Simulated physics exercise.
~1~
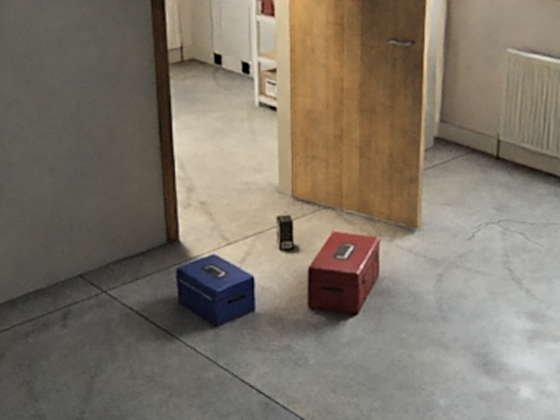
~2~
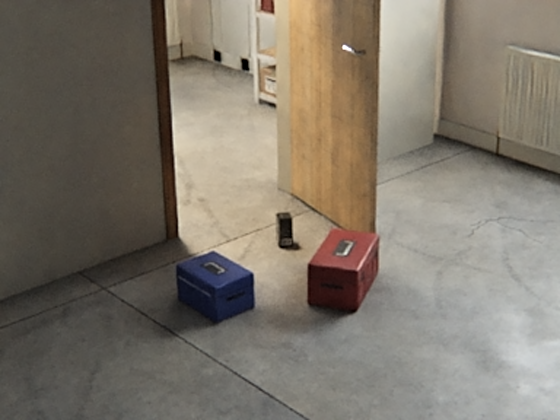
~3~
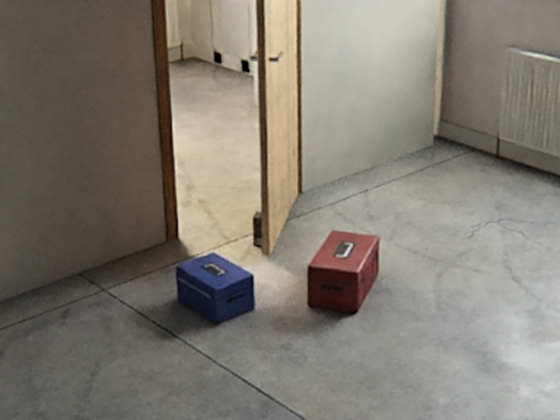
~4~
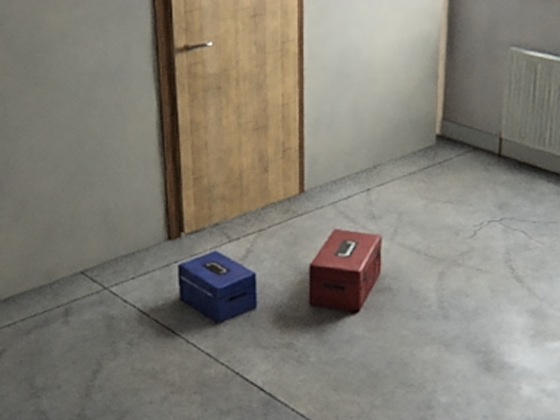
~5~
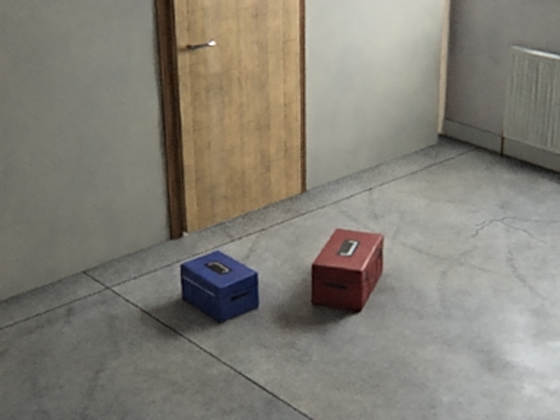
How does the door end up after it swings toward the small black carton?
The door ends up shut. It pushes the carton along as it swings and closes all the way into its frame.
